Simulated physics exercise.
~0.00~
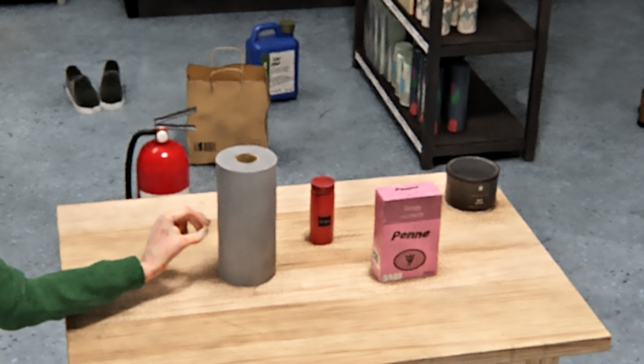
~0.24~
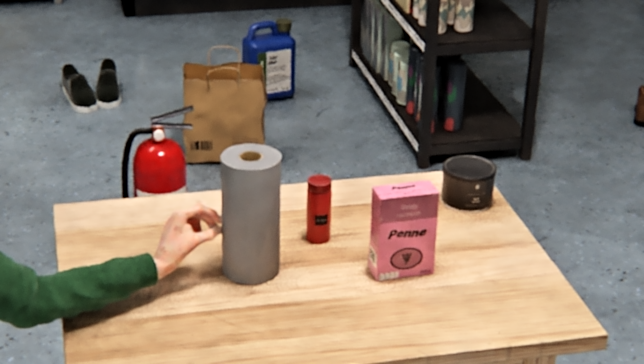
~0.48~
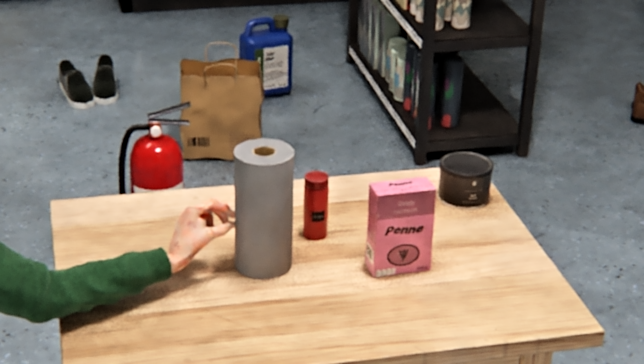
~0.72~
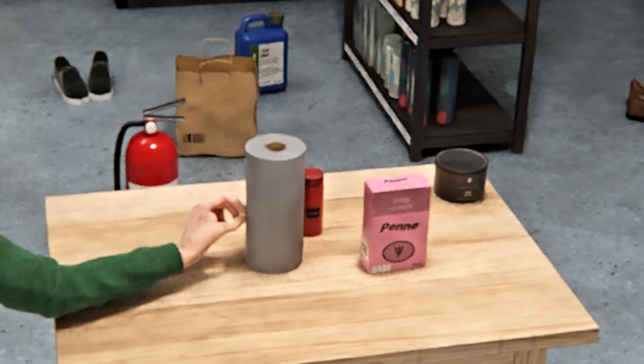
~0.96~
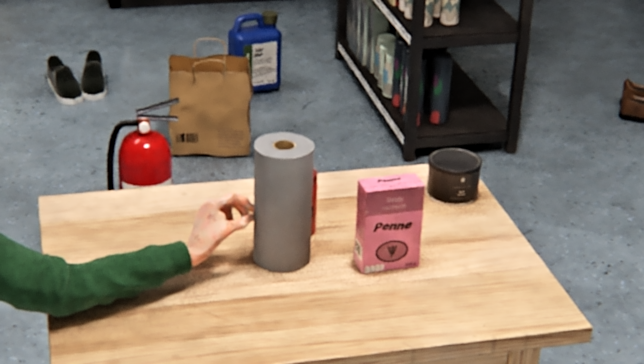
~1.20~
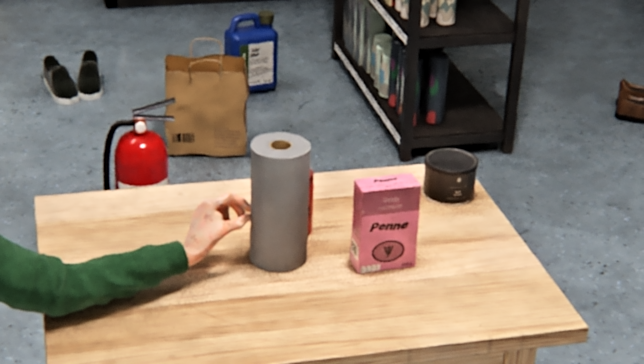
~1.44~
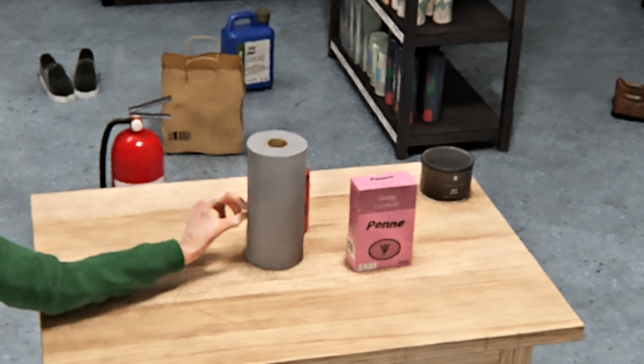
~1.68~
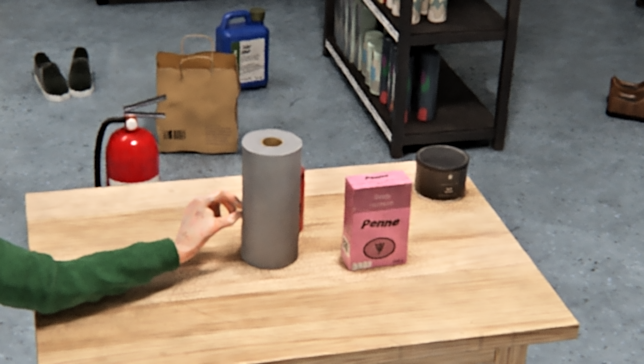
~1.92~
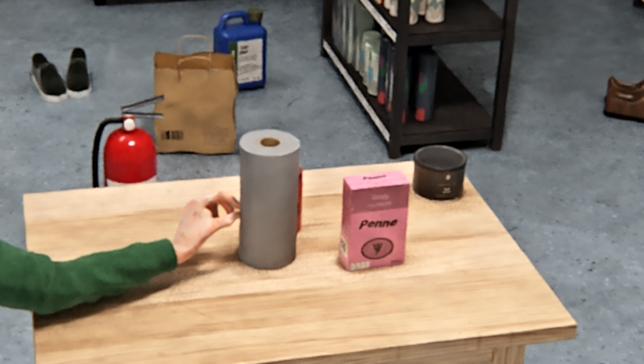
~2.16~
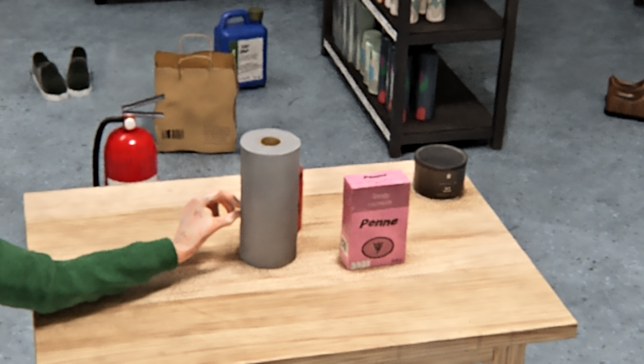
A tall grey roll stands upright on a pale wooden table, seen from above at an angle, in a room with a bluish-grey floor. To its right are a red shaker, a pink packet labelled Penne and a black tub, while a fire extinguisher, a paper bag, a blue jug, shoes and a dark shelf stand behind. A green-sleeved hand reaches in from the left and slowly pushes the roll rightward as the view pans slightly right. The roll slides upright until it mostly hides the shaker. The hand then stops beside it, and the roll remains standing, the other items unmoved.
